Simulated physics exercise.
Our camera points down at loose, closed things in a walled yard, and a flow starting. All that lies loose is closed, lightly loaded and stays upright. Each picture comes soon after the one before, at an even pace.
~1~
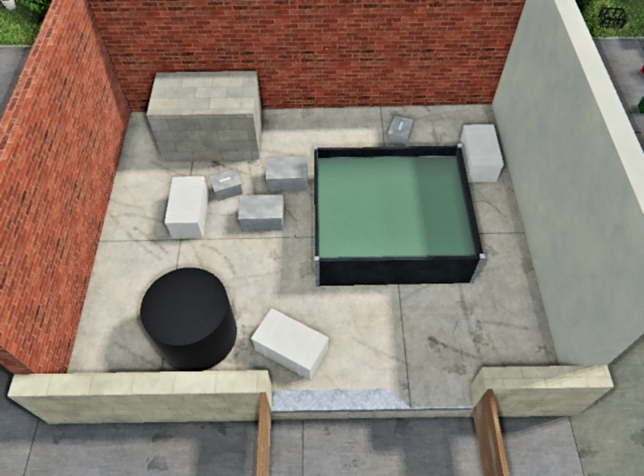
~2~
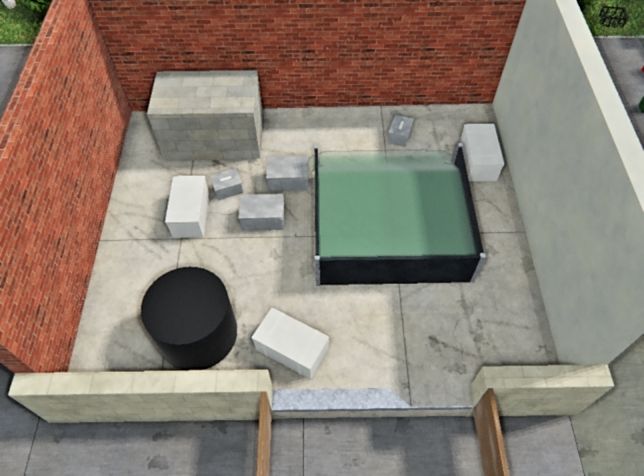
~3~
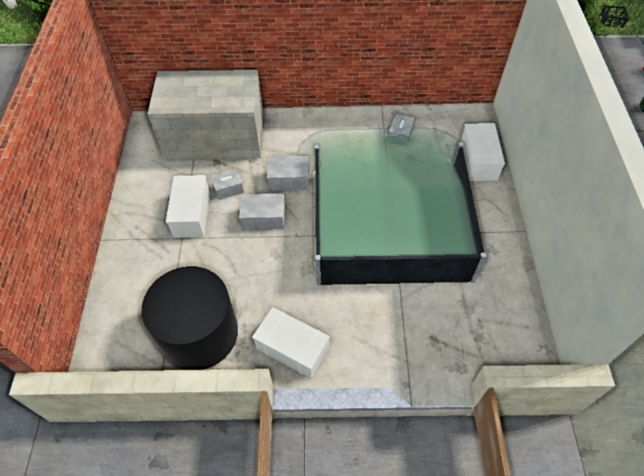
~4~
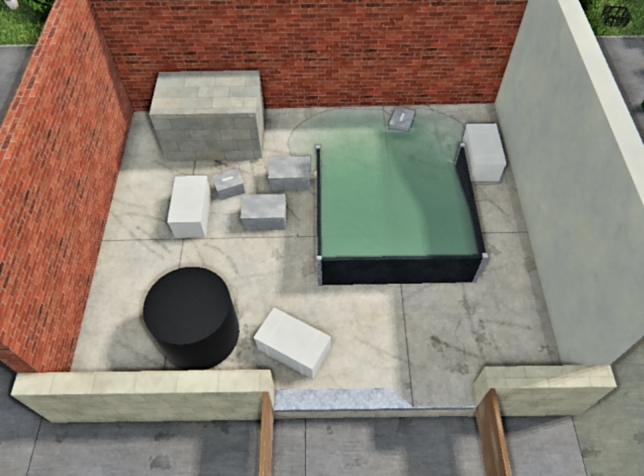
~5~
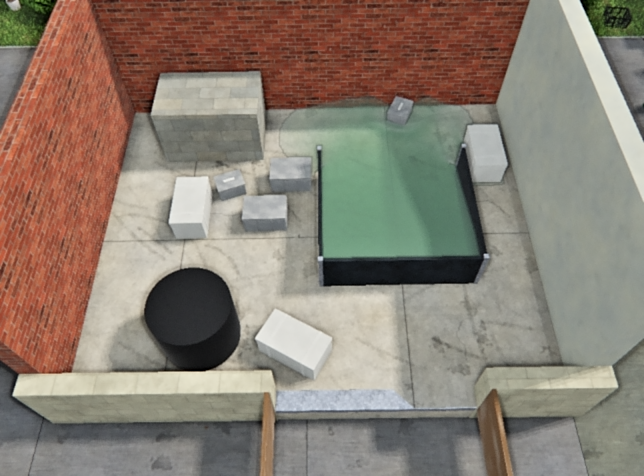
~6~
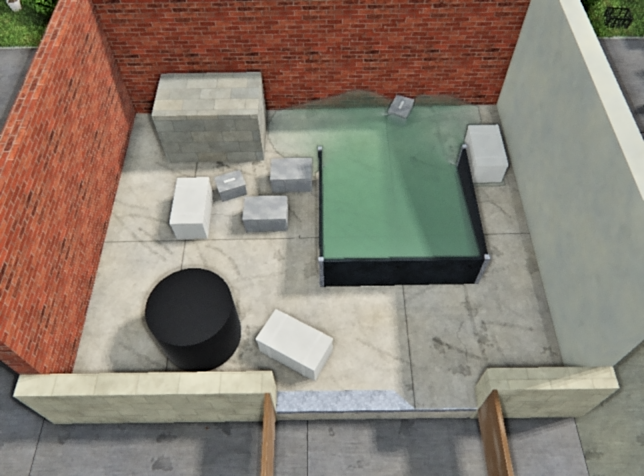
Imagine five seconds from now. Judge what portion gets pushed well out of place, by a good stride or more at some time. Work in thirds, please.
The portion moved well away stays in the middle third.
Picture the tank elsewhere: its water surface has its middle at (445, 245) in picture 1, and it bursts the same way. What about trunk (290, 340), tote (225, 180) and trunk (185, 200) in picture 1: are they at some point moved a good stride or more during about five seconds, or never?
Well, the first one didn't get far, the second didn't get far, and the third didn't get far.
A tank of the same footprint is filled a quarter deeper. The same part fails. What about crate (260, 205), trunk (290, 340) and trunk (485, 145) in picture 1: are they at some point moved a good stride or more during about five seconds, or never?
In the order asked: Over that distance, below that distance and over that distance.
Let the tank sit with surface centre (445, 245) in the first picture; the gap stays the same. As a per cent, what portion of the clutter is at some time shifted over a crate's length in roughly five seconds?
I'd put it at around 60 per cent.
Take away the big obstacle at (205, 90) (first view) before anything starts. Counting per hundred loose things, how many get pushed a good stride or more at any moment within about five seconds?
About 30%.
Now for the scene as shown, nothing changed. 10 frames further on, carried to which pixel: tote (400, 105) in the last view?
That would put it around (426, 116).
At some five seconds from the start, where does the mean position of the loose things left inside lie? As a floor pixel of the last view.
Centre estimate: Around (324, 277).
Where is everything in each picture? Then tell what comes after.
The first picture shows a tote at (401, 126), on the bottom; a crate at (261, 207), on the bottom; 0 of 7 have shifted.
The second picture shows a tote at (401, 125) rests on the ground; a crate at (261, 206), on the bottom; 0 of 7 have shifted.
The third picture shows a tote at (402, 124), on the bottom; a crate at (262, 205), on the bottom; 0 of 7 have shifted.
The fourth picture shows a tote at (402, 117), on the bottom, close to its start; a crate at (263, 206), on the bottom; 1 of 7 have shifted.
The fifth picture shows a tote at (401, 107) rests on the ground, a stride from its start; a crate at (265, 207), on the bottom; 1 of 7 have shifted.
The sixth picture shows a tote at (401, 105) rests on the ground, a stride from its start; a crate at (265, 207), on the bottom; 1 of 7 have shifted.
A moment on, 0 of 7 are well off their spots; 1 afloat.
Next, 0 of 7 are well off their spots; 1 afloat.
Later, 4 of 7 are well off their spots; 2 afloat.
In the end, 4 of 7 are well off their spots, and 4 have been at some point; 2 afloat.
